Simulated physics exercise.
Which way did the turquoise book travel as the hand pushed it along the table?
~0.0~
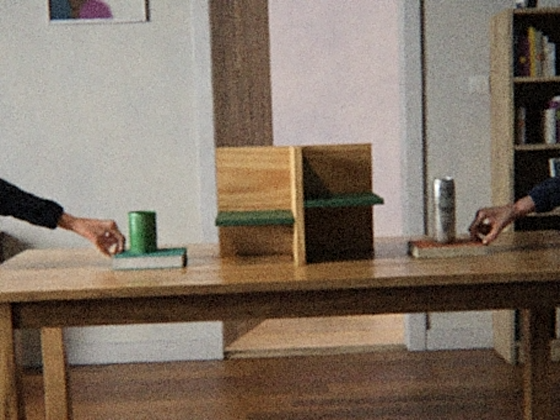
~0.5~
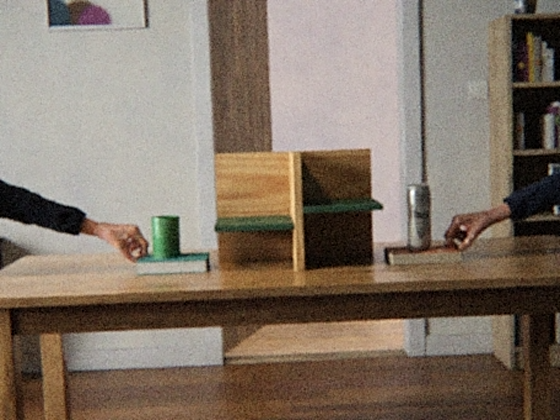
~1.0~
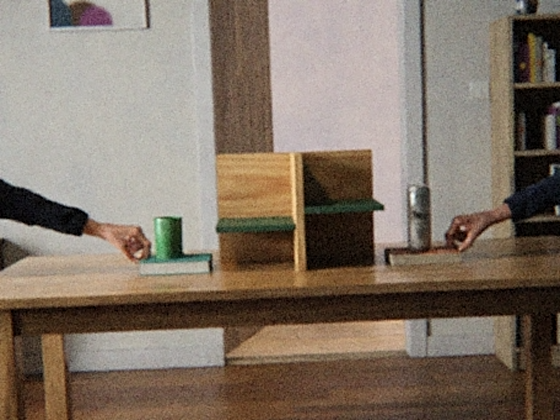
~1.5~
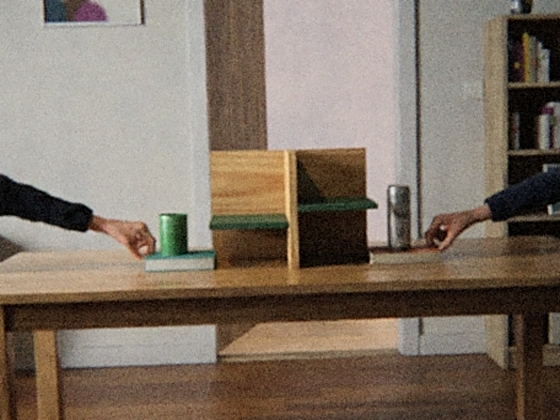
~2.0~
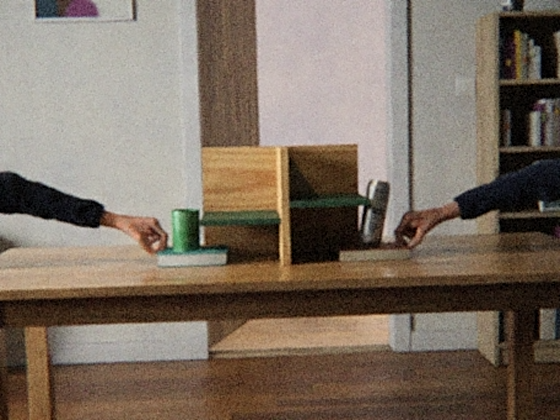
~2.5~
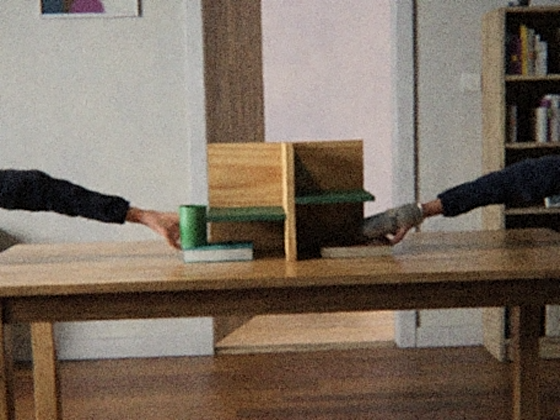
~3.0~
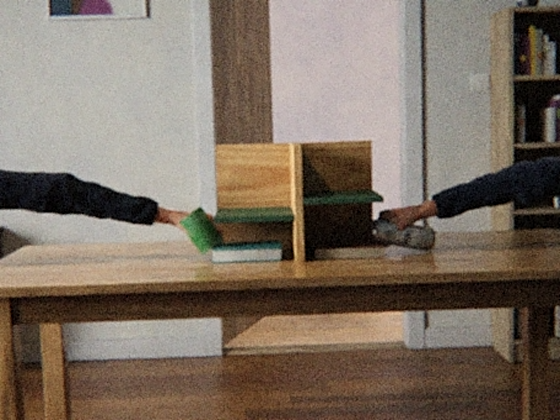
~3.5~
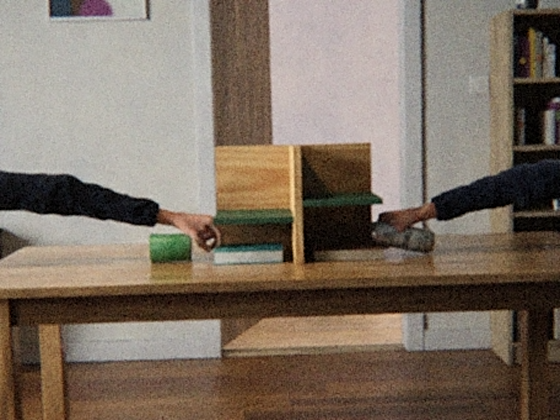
The turquoise book moved to the right, toward the wooden rack and in under its shelf.
